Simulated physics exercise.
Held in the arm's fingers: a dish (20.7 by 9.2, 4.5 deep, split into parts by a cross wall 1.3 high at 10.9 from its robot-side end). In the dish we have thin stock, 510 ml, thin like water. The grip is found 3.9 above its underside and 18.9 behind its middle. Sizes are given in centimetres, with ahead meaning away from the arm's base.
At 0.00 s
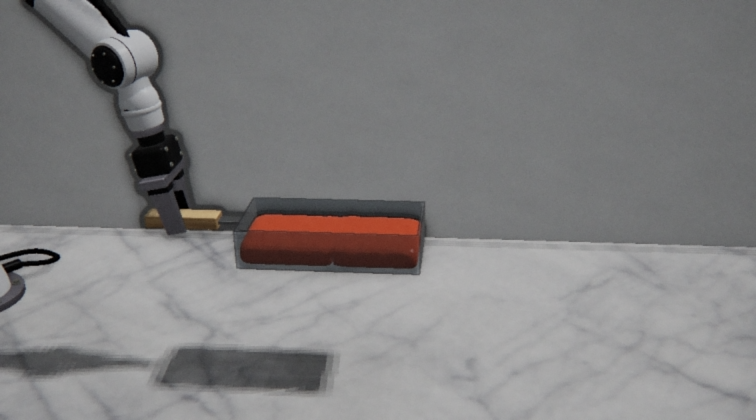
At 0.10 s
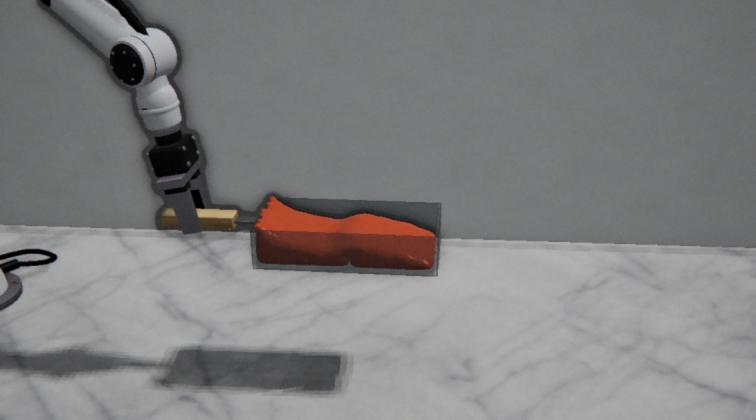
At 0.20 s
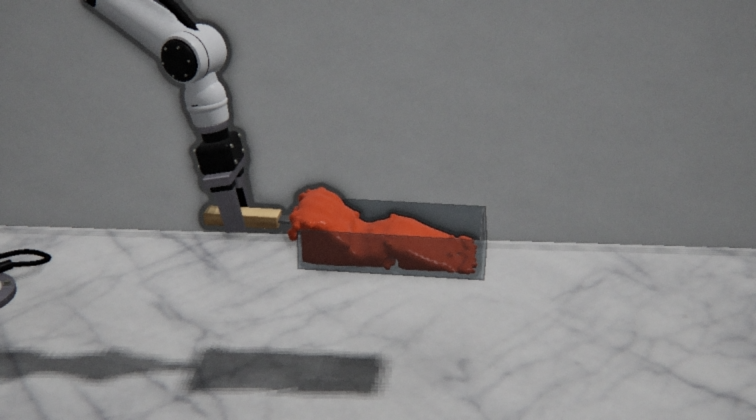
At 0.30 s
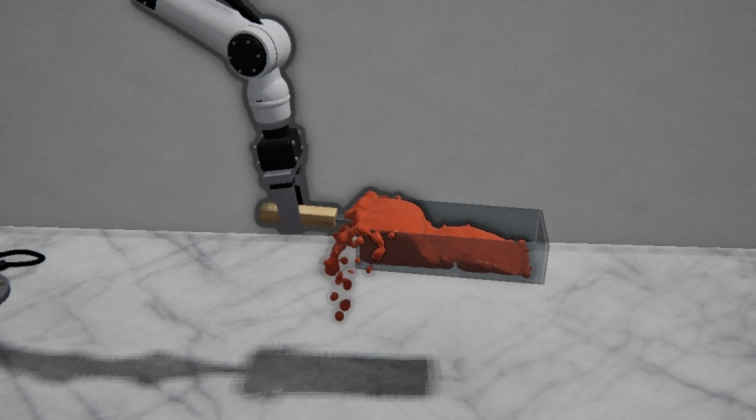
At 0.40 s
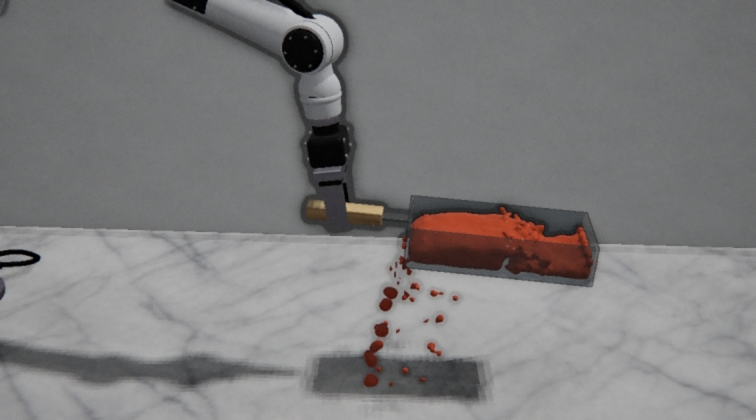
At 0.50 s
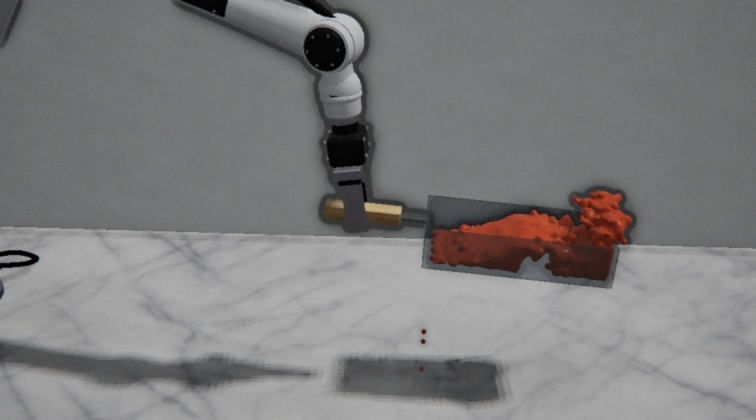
A white marbled surface stretches before a plain grey wall, seen from the side by a still camera. A white and black robot arm at left grips the wooden handle of a clear rectangular dish holding red-orange liquid. The arm carries the dish rightward, tilting it slightly, as the liquid heaps at the left end, spills over in drops, then surges right and rises above the far end.
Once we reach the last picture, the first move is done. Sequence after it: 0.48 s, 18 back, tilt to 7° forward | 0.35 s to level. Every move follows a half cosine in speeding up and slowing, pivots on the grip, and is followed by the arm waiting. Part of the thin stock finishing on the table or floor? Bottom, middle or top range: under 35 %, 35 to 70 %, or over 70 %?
Range: Middle.
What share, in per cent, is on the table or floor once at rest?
Roughly 45 per cent.
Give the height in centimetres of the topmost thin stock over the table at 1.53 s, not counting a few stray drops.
Roughly 21 centimetres at most.
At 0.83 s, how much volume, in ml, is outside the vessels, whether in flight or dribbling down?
Estimate: Some 100 ml.
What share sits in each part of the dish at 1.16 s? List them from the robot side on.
Near 30 in a hundred robot-side, near 25 in a hundred far-side.
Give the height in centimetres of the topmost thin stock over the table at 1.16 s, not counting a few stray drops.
Up to some 22 cm.
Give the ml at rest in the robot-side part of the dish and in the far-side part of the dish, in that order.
First place around 150 ml, second around 140 ml.
After 0.83 s, tilted 7° forward, liquid up to 24 above the table; 255 ml in the far-side part, 110 ml on the table or floor, 40 ml in the robot-side part, 105 ml in the air or running down outside.
After 1.16 s, tilted 3° forward, liquid up to 24 above the table; 215 ml on the table or floor, 155 ml in the robot-side part, 135 ml in the far-side part.
After 1.53 s, level, liquid up to 21 above the table; 215 ml on the table or floor, 155 ml in the far-side part, 135 ml in the robot-side part.
After 2.33 s, level, liquid up to 21 above the table; 215 ml on the table or floor, 150 ml in the far-side part, 140 ml in the robot-side part.
In the end, 215 ml on the table or floor, 145 ml in the robot-side part, 145 ml in the far-side part. That is 43 % on the table or floor.
